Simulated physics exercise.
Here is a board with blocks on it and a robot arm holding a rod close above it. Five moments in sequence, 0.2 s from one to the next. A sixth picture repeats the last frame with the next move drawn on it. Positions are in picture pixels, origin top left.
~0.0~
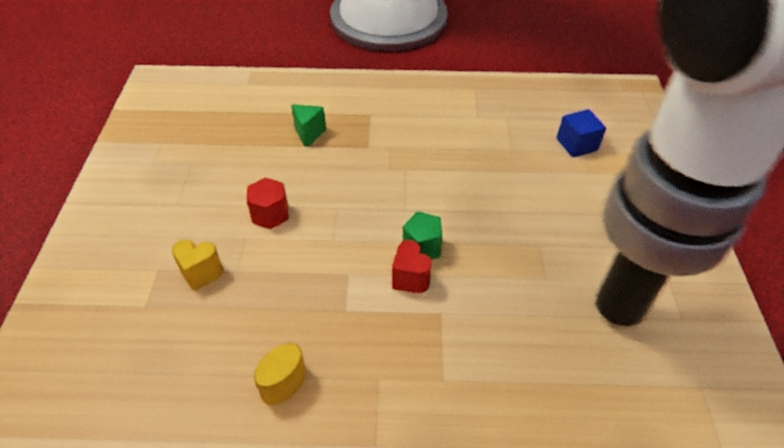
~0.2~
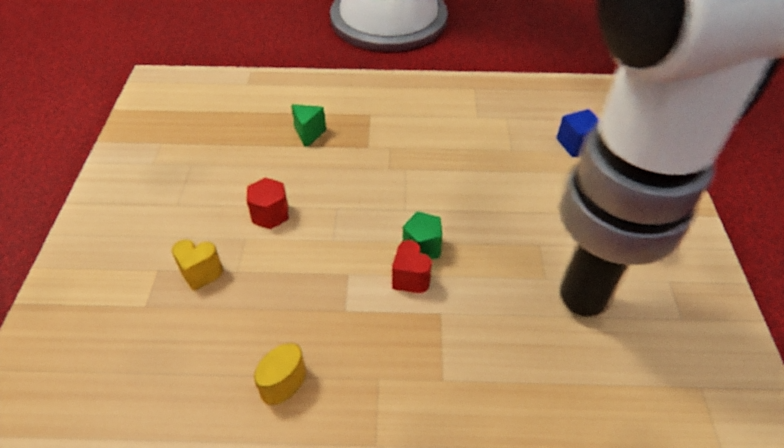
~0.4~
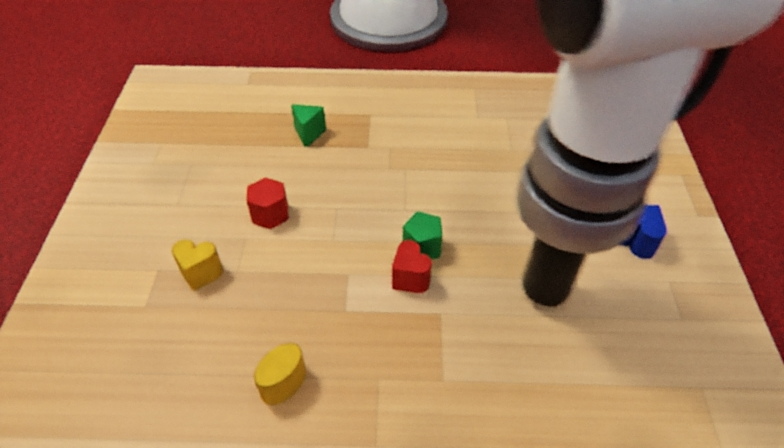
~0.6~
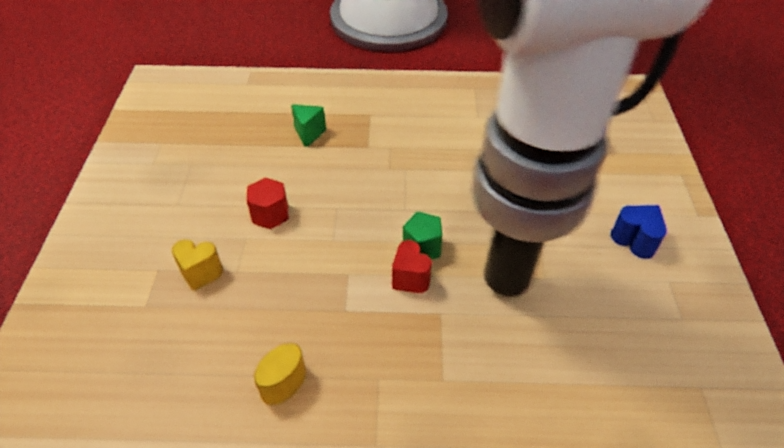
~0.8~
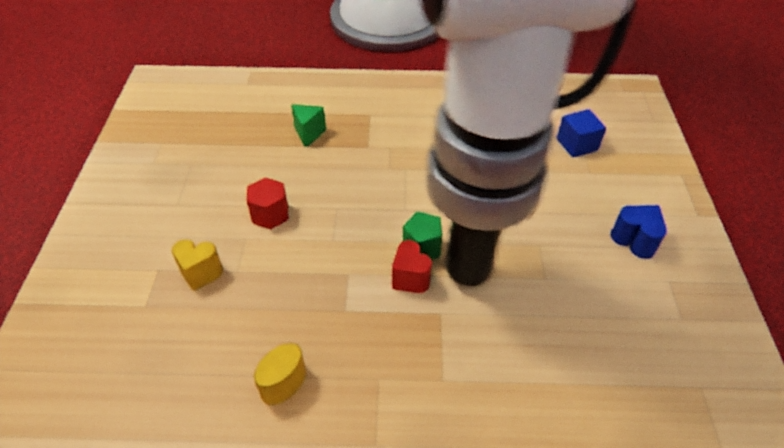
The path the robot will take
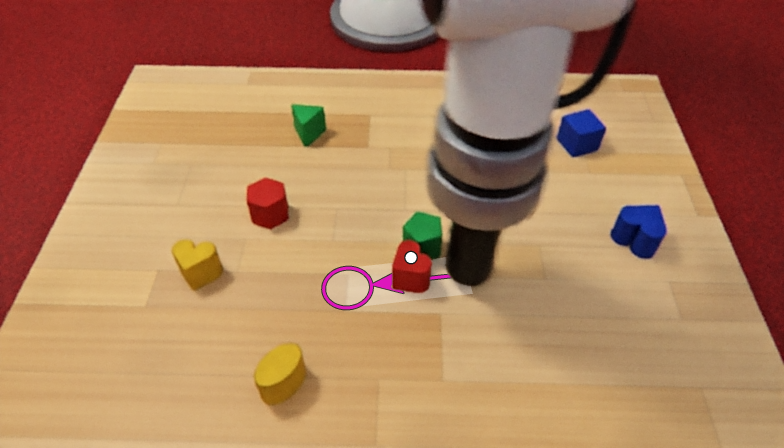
A white and grey robot arm holding a black rod moves steadily leftward over the right side of a light wooden board, seen from above at an angle by a still camera. Yellow heart and oval blocks lie left, with a red hexagon and green triangle beyond, a red heart and green pentagon near the middle, and blue blocks at right. The rod slides up close beside the red heart, uncovering the blue heart and cube behind the arm, while every block stays still.
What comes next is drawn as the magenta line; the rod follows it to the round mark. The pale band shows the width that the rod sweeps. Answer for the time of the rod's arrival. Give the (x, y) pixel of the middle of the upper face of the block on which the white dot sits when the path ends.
Answer: (306, 265).
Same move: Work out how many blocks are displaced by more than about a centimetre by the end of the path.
Expect one.
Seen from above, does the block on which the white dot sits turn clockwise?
I'd say yes.
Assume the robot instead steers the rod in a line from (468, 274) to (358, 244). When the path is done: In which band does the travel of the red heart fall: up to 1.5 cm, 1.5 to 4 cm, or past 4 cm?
That block covers between 1.5 and 4 cm.
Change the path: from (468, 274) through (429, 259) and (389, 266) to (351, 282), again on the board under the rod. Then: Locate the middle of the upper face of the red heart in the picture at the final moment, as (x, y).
Most likely (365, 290).
Drawn move, from (468, 274) directly to (348, 288); the dot is on the red heart.
On the path given first. One third of the way, rod at (428, 271); red heart at (390, 257), turned 30° clockwise.
Two thirds of the way, rod at (388, 276); red heart at (349, 261), turned 35° clockwise; green pentagon at (421, 224).
At the end, rod at (347, 280); yellow oval still; red heart at (306, 265), turned 35° clockwise; green pentagon at (421, 224).
